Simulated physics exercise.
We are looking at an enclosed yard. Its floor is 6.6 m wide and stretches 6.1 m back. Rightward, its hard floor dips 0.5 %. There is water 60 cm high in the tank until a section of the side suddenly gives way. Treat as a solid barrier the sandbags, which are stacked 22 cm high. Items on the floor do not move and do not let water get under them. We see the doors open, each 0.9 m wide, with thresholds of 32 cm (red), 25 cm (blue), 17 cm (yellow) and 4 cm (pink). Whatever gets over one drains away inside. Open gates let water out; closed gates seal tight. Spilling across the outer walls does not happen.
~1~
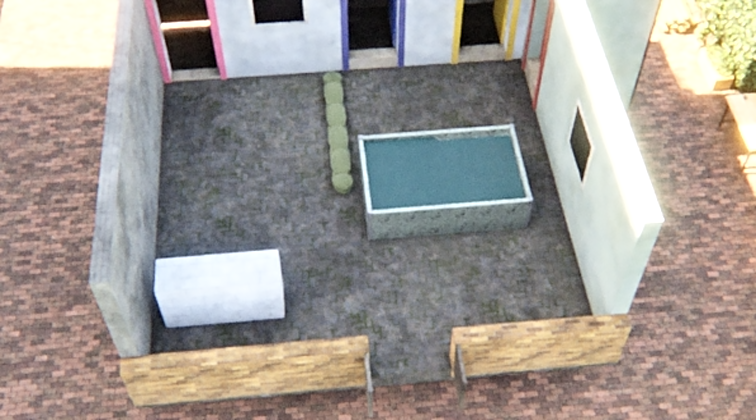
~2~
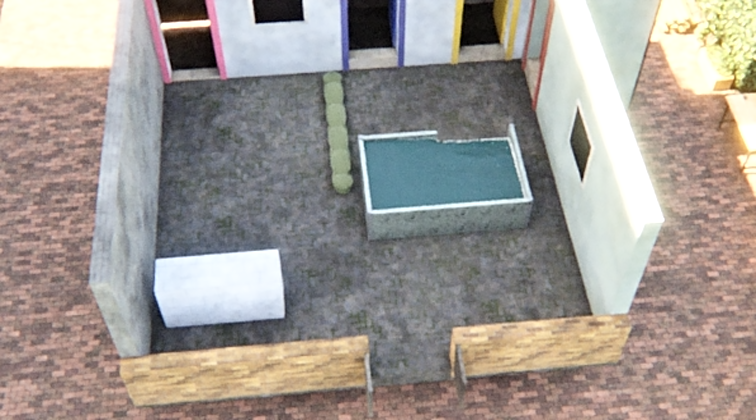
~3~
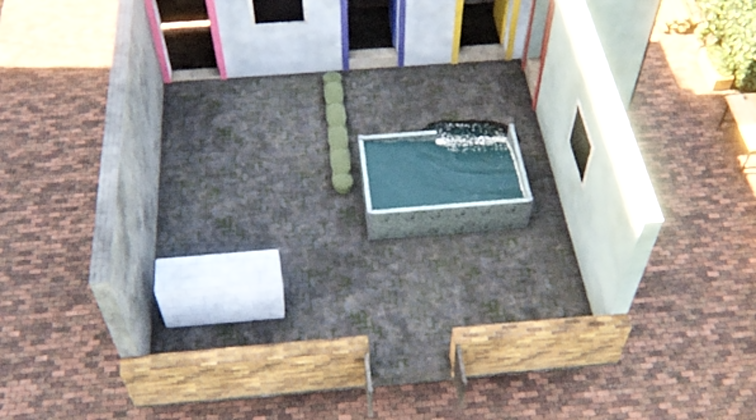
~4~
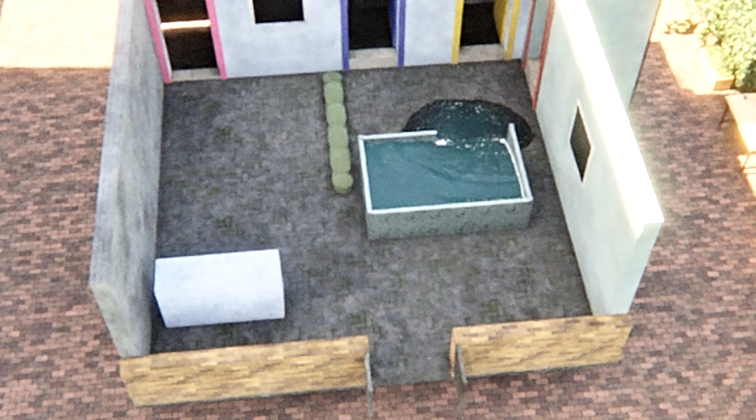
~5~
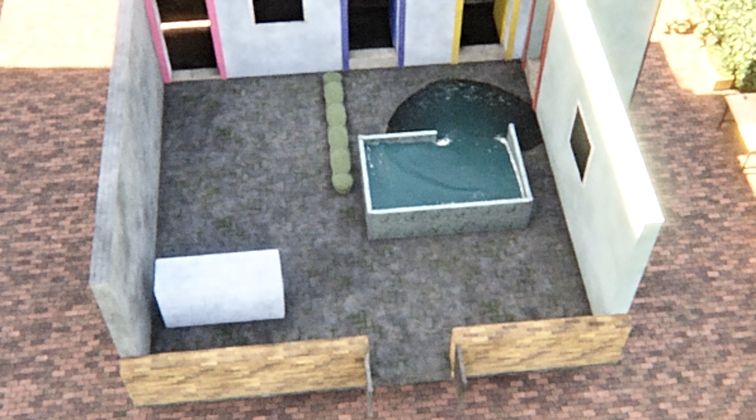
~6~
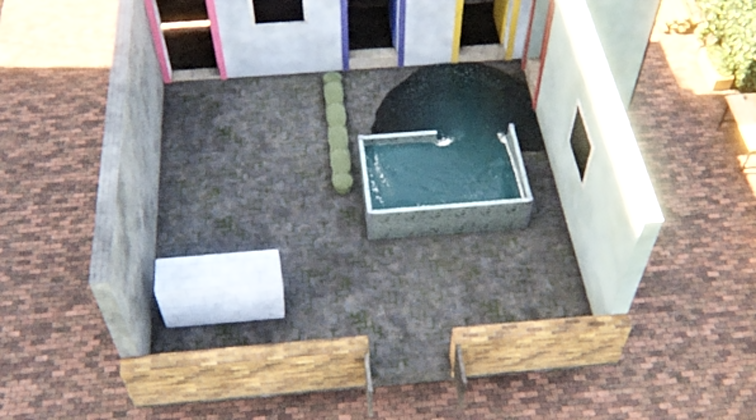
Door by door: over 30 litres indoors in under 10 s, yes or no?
Red door: No, blue door: No, yellow door: Yes, pink door: No.
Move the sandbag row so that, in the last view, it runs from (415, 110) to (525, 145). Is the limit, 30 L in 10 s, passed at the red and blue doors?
Checking the limit, red is fine, blue is fine.
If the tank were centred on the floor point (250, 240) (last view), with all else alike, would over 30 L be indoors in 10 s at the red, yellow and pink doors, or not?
For the red door, the amount is acceptable; for the yellow door, the amount is acceptable; for the pink door, the amount is too high.
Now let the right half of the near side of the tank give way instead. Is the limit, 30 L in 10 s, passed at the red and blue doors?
Compared with that limit, red falls short while blue falls short.
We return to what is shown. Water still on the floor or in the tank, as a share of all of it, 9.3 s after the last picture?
It comes to near 90 per cent.
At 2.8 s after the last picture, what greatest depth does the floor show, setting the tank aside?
About 29 cm at most.
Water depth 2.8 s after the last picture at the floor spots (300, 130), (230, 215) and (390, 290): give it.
0, 0, 0 cm.
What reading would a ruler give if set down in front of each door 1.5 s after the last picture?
Centimetres: Red 30 / blue 14 / yellow 36 / pink 0.
Then, 0.7 s after the last picture water covers 15 % of the floor and is deepest (46 cm) near (517, 64); red door 23 cm at the sill, 0 L in, blue door 15 cm at the sill, 0 L in, yellow door 33 cm at the sill, 26 L in, pink door not reached.
Then, 1.5 s after the last picture water covers 20 % of the floor and is deepest (36 cm) near (507, 64); red door 30 cm at the sill, 1 L in, blue door 14 cm at the sill, 0 L in, yellow door 36 cm at the sill, 106 L in, pink door not reached.
Then, 2.8 s after the last picture water covers 30 % of the floor and is deepest (29 cm) near (345, 89); red door 23 cm at the sill, 2 L in, blue door 15 cm at the sill, 0 L in, yellow door 25 cm at the sill, 182 L in, pink door 2 cm at the sill, 0 L in.
Then, 5.3 s after the last picture water covers 50 % of the floor and is deepest (20 cm) near (363, 156); red door 19 cm at the sill, 2 L in, blue door 14 cm at the sill, 0 L in, yellow door 18 cm at the sill, 205 L in, pink door 3 cm at the sill, 4 L in.
Then, 9.3 s after the last picture water covers 80 % of the floor and is deepest (14 cm) near (534, 128); red door 13 cm at the sill, 2 L in, blue door 12 cm at the sill, 0 L in, yellow door 11 cm at the sill, 207 L in, pink door 4 cm at the sill, 8 L in.
